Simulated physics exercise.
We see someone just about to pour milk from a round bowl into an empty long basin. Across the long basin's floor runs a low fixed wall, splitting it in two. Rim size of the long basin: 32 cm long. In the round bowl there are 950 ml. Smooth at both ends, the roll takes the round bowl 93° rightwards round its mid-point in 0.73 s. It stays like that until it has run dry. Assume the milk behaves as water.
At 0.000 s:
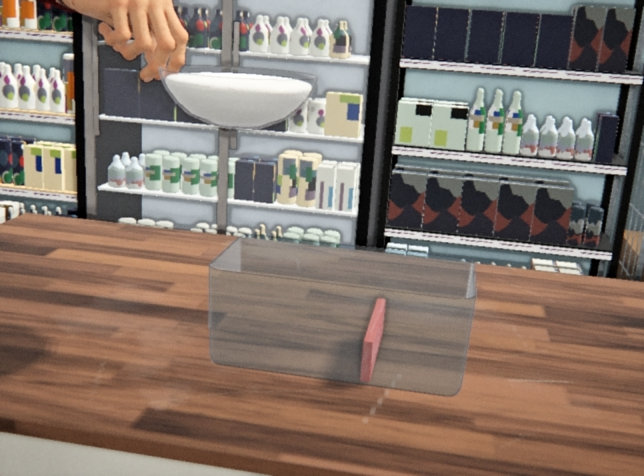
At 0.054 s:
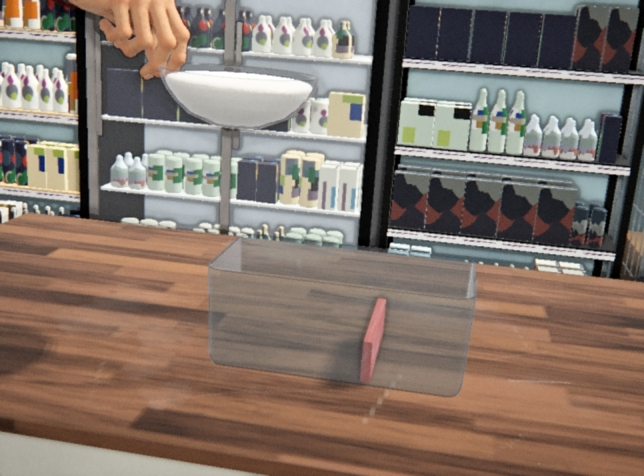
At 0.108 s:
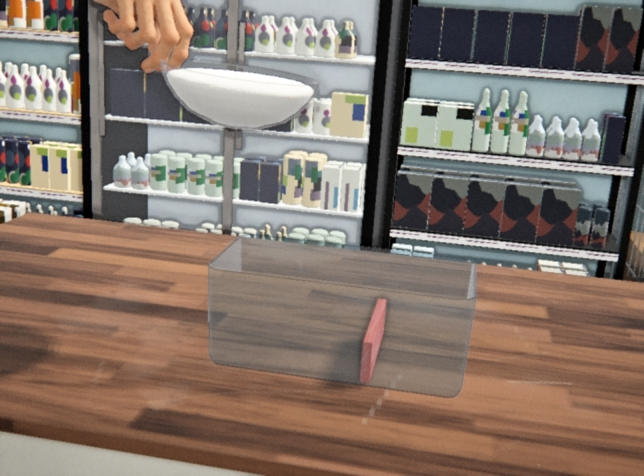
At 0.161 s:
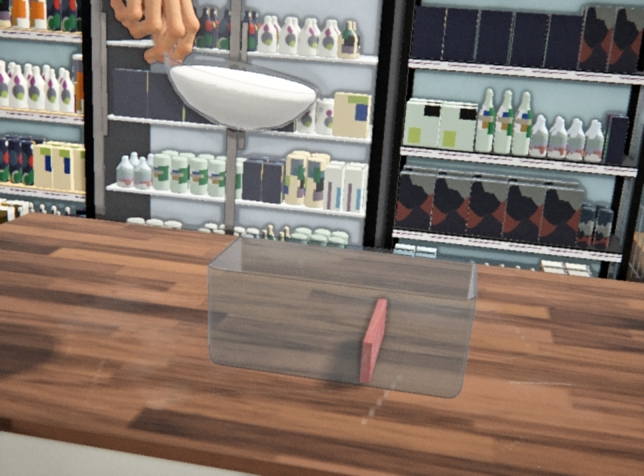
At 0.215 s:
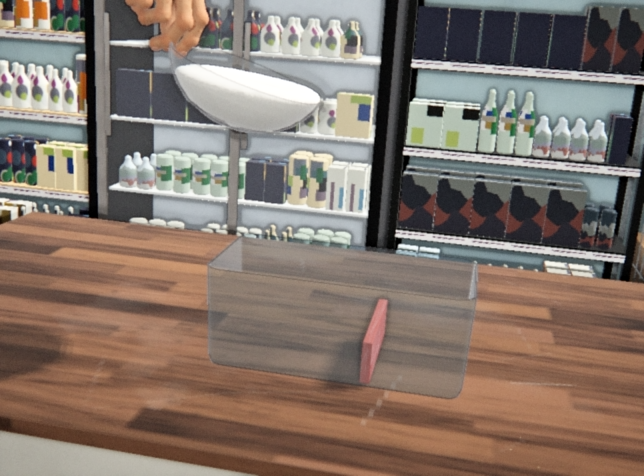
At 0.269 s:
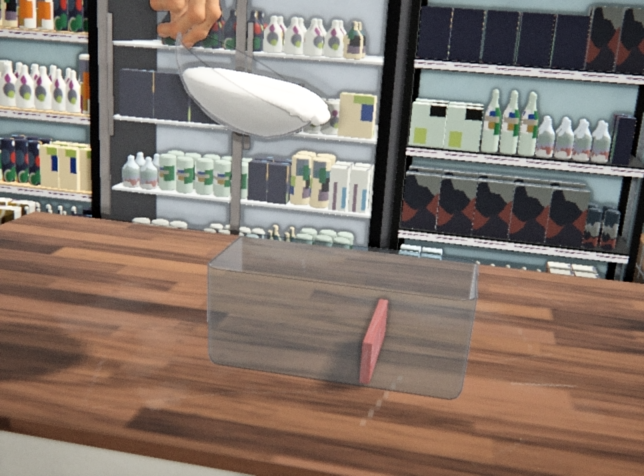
On a shop's wooden counter, a hand tilts a round bowl of milk rightwards above an empty clear basin with a red divider.
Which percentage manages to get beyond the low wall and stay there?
Beyond the low wall, roughly 22 per cent stays.
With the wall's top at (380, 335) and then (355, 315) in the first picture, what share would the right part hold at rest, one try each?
25 in a hundred, followed by 50 in a hundred.
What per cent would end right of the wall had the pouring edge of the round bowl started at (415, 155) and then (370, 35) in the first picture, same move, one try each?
75 and 65 %.
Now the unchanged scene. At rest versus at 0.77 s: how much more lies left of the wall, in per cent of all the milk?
I'd say near 1 percent.
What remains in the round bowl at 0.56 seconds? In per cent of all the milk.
7 %.
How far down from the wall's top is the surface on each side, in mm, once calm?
Left roughly 32 mm; right roughly 42 mm.
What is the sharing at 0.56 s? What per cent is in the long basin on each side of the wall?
About 26 left, 12 right.
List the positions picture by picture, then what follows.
It leans 0°; its right rim is at (316, 80); the milk meets the walls at (171, 75) and (312, 86); the long basin's rim runs from (226, 251) to (474, 280); the wall's top is at (375, 320), in the first picture.
It leans 1°; its right rim is at (317, 81); the milk meets the walls at (171, 74) and (312, 87), in the second picture.
It leans 5°; its right rim is at (317, 86); the milk meets the walls at (173, 70) and (313, 90), in the third picture.
It leans 11°; its right rim is at (318, 94); the milk meets the walls at (176, 68) and (316, 94), in the fourth picture.
It leans 19°; its right rim is at (318, 105); the milk meets the walls at (182, 66) and (320, 99); 1 per cent is over the edge, in the fifth picture.
It leans 28°; its right rim is at (316, 118); the milk meets the walls at (189, 69) and (307, 102); 8 per cent is over the edge, in the sixth picture.
Then, 0.56 s in, the tilt is 81° and 7 per cent is still to pour, 26 is left of the wall and 13 right of it.
Then, 0.77 s in, the tilt is 93° and 0 per cent is still to pour, 72 is left of the wall and 23 right of it.
Then, 0.99 s in, the tilt is 93° and 0 per cent is still to pour, 73 is left of the wall and 22 right of it.
Then, 1.23 s in, the tilt is 93° and 0 per cent is still to pour, 73 is left of the wall and 22 right of it.
Finally, 73 per cent lies left of the wall, 22 right of it and 4 outside.
